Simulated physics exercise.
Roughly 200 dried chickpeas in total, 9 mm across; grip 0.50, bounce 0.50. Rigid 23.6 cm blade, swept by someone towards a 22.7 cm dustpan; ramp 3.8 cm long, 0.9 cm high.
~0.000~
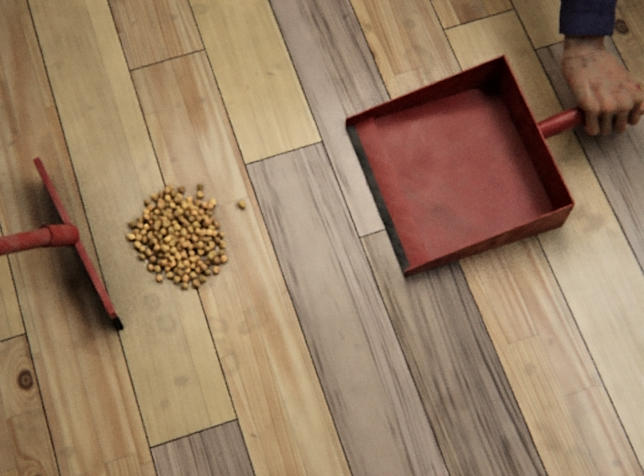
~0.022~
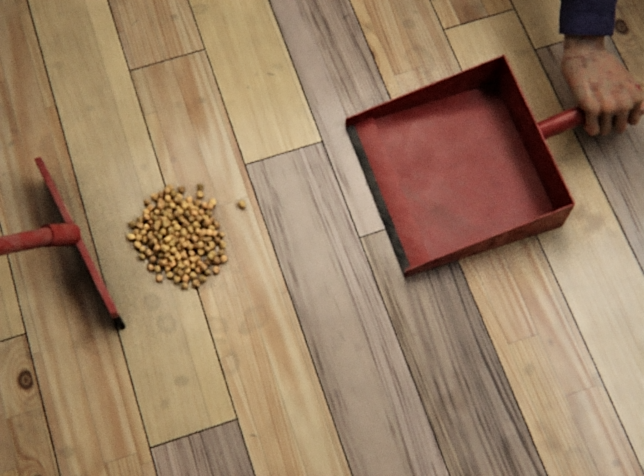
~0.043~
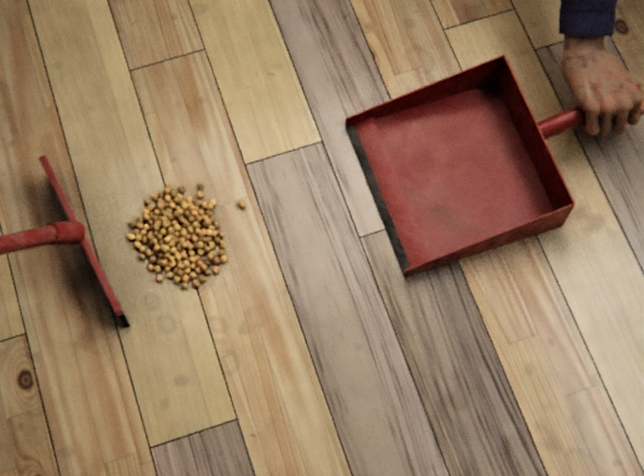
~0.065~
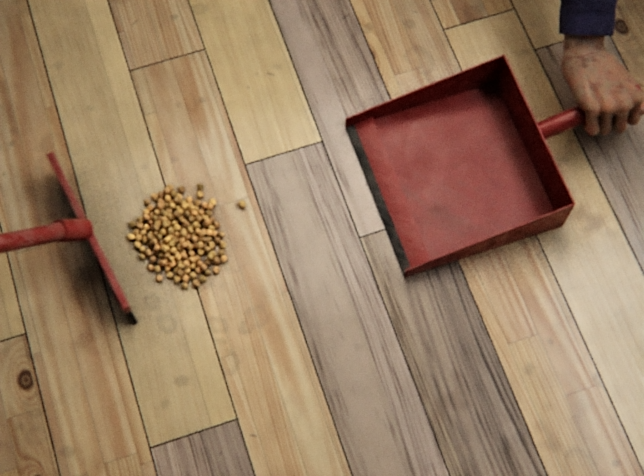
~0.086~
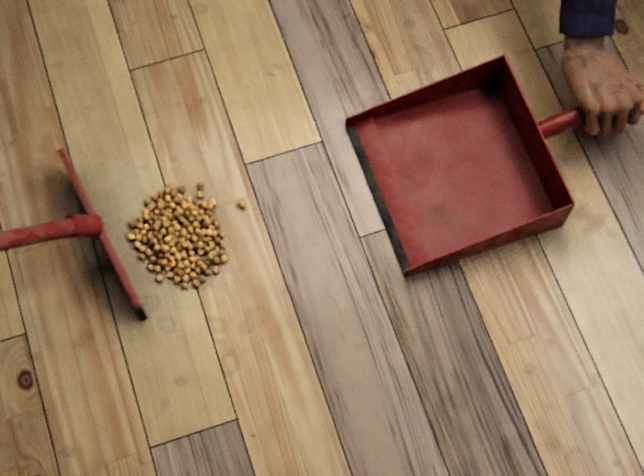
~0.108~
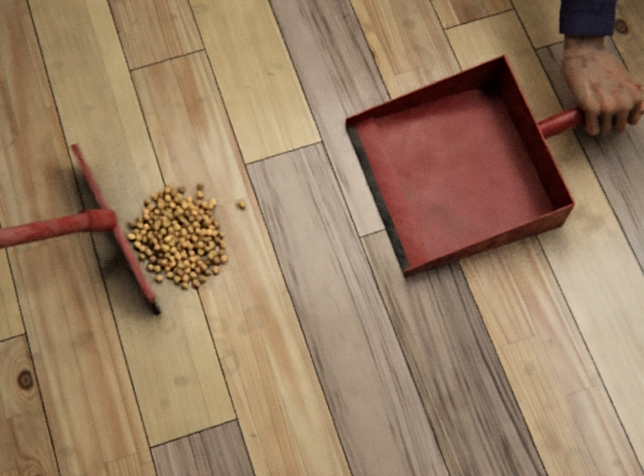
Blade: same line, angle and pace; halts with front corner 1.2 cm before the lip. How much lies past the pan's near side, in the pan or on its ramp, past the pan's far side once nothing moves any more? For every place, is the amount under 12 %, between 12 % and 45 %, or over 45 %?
One by one: Past the pan's near side: A tiny fraction, in the pan or on its ramp: A moderate fraction, past the pan's far side: A moderate fraction.
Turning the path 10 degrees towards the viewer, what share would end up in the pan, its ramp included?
My guess is some 40 percent.
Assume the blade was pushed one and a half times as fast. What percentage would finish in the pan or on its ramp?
It would be around 45 per cent.
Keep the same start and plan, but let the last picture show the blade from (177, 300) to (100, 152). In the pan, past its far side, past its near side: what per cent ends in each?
Pan 55 % / far 20 % / near 5 %.
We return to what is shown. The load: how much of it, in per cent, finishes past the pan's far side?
Something like 25 percent.
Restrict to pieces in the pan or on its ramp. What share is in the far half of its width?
Around 80 in a hundred.
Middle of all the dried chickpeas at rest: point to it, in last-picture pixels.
Close to pixel (366, 154).
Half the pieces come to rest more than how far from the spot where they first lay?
Near 28 cm.
After 0.29 s, middle of the blade 18 cm from the lip; 0 % over the lip, far side 15 %, near side 0 %.
After 0.41 s, middle of the blade 7 cm from the lip; 0 % over the lip, far side 20 %, near side 0 %.
Then, at 0.66 s, middle of the blade 3 cm from the lip; 45 % over the lip, far side 25 %, near side 0 %.
At rest (1.1 s), near side 0 %, pan 40 %, far side 25 %, in front of the lip or behind the blade 35 %.
